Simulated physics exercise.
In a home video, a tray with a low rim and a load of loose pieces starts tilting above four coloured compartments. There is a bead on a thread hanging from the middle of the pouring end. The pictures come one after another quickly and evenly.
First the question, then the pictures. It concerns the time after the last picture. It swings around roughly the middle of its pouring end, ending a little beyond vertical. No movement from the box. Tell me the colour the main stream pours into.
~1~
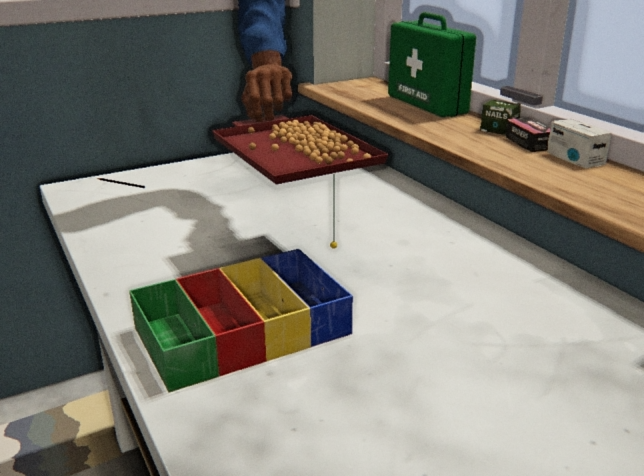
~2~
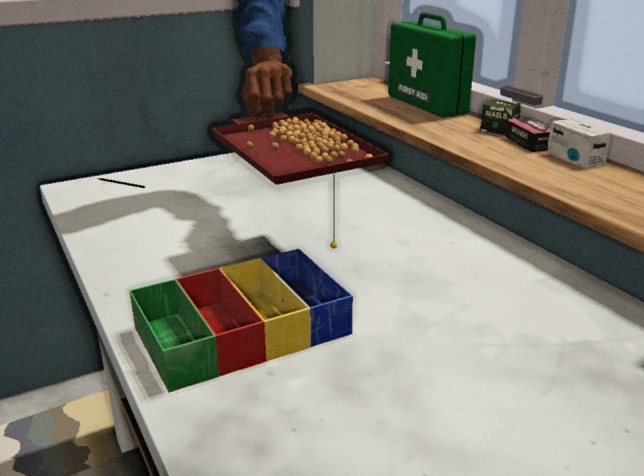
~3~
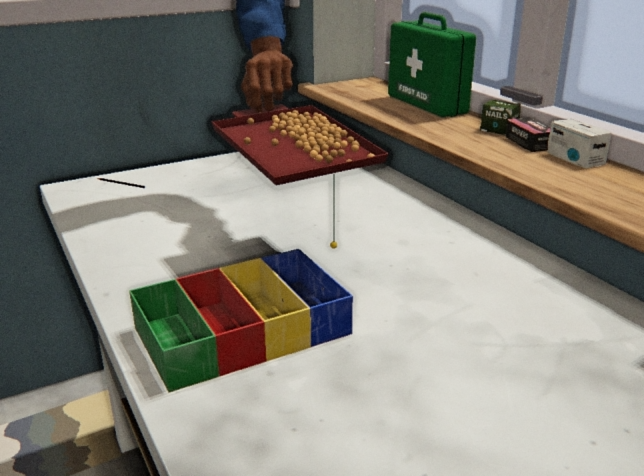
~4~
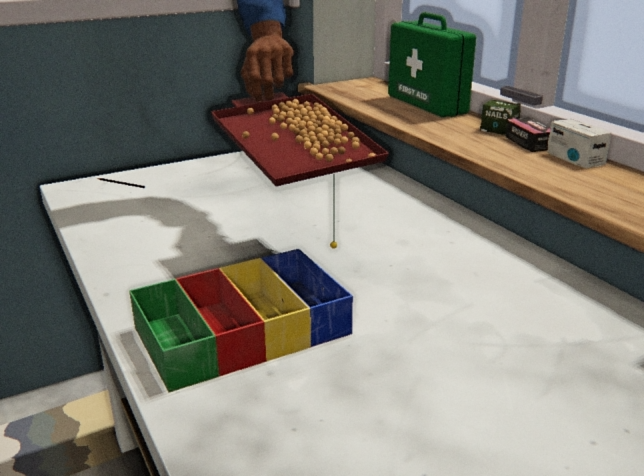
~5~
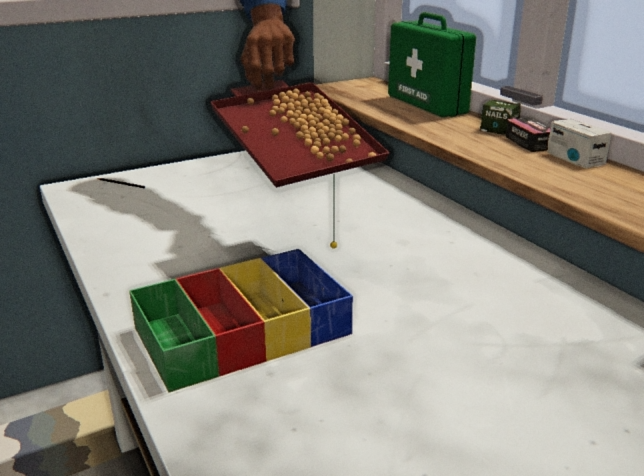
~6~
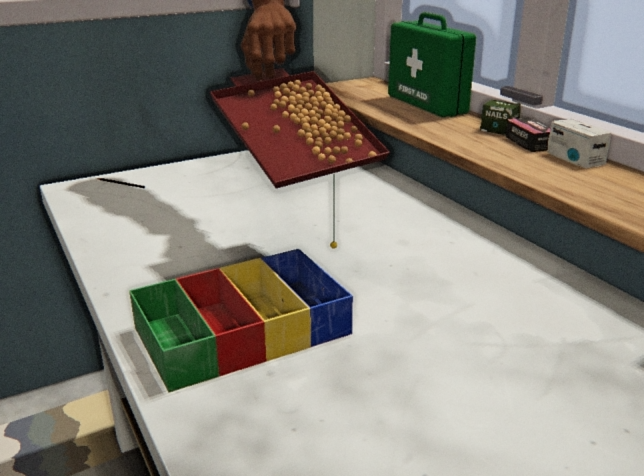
The main stream pours into the blue cell.
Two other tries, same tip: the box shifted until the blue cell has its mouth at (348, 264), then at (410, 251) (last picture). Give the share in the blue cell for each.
Roughly 20% on the first try and 0% on the second.
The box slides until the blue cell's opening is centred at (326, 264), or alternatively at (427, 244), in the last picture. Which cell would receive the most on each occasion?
For the first position it is the yellow cell, and for the second it is green.
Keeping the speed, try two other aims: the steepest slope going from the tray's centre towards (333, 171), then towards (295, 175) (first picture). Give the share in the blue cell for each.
Lab note: Try one about 20 %, try two about 60 %.
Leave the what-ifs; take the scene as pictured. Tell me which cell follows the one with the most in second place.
That is the yellow cell.
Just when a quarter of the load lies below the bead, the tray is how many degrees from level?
Roughly 75 degrees from level.
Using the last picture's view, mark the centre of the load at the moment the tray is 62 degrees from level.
I'd mark the middle close to (316, 166).
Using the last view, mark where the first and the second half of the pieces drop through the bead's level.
The opening half passes (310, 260), the closing half (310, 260).
Soon, tray tipped steeply; most on the tray; a small part in the blue cell; a stray few in the yellow cell; about a quarter falling or outside the box.
A while on, tray tipped right over; about a quarter on the tray; about a third in the blue cell; a small part in the yellow cell; about half falling or outside the box.
Towards the end, tray tipped past a quarter turn; about half in the blue cell; a small part in the yellow cell; about a third falling or outside the box.
Finally, tray tipped past a quarter turn; about half in the blue cell; a small part in the yellow cell; none in the green cell; none in the red cell; about a third outside the box.
